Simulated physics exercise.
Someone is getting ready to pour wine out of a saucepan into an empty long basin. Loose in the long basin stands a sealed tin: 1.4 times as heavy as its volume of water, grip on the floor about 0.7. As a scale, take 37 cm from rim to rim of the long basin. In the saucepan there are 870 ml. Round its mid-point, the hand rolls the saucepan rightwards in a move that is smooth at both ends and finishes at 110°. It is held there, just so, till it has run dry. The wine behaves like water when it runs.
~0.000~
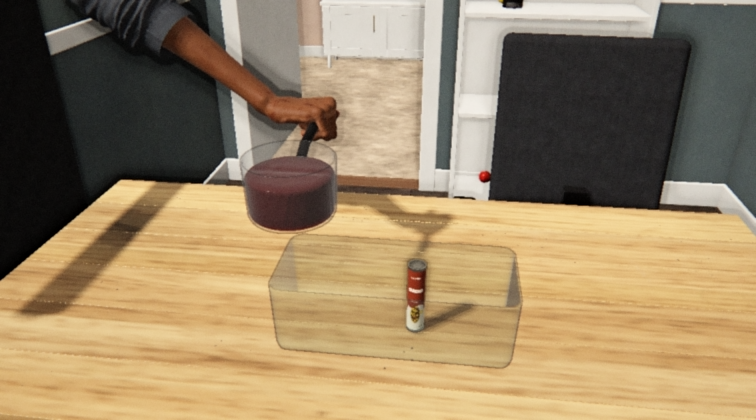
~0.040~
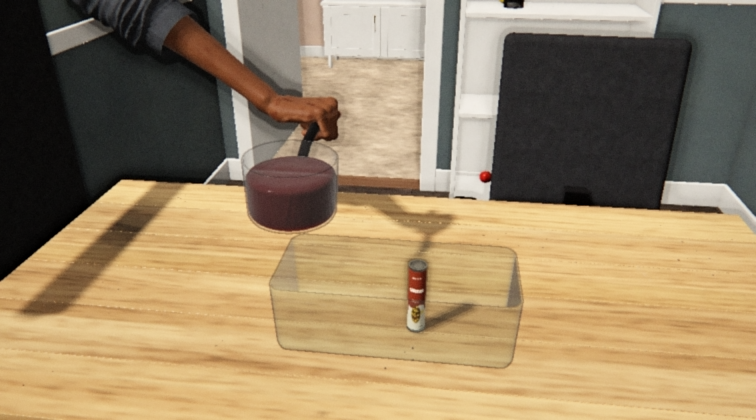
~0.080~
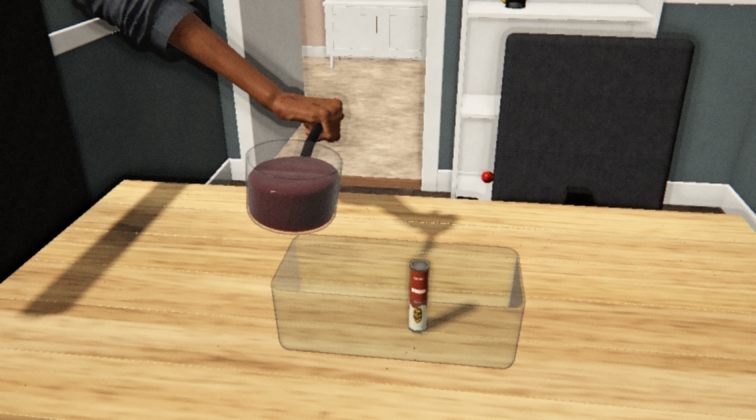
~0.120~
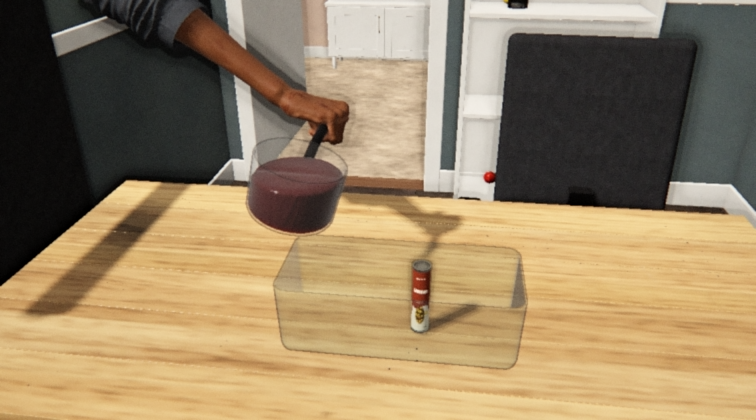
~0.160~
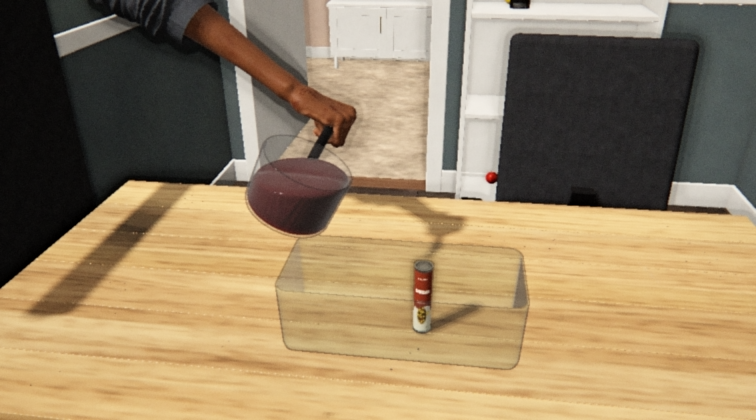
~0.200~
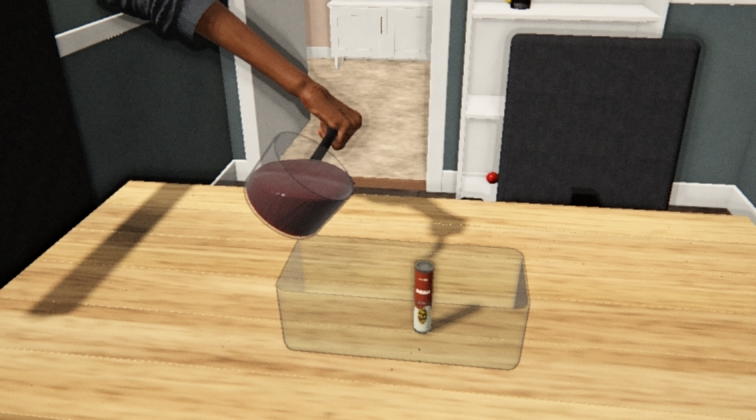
Above a wooden table, a hand steadily tilts a clear saucepan of dark wine rightward.
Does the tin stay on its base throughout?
Not tipped.
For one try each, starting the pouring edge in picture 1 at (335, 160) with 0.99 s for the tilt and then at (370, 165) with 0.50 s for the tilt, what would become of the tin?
First it stays on its base; then it tips over.
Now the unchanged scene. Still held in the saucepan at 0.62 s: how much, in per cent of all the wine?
Around 7 in a hundred is still there.
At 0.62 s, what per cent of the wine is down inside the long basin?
Near 86 per cent of the total.
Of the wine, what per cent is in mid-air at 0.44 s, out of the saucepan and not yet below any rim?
Close to 38 in a hundred.
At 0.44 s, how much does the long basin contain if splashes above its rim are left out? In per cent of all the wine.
Near 30 in a hundred.
After 0.44 s the tilt is 106° and 34 per cent is still to pour; the tin stands where it began.
After 0.62 s the tilt is 110° and 7 per cent is still to pour; the tin stands where it began.
After 0.80 s the tilt is 110° and 0 per cent is still to pour; the tin stands where it began.
After 1.00 s the tilt is 110° and 0 per cent is still to pour; the tin stands where it began.
In the end the tin stands where it began.
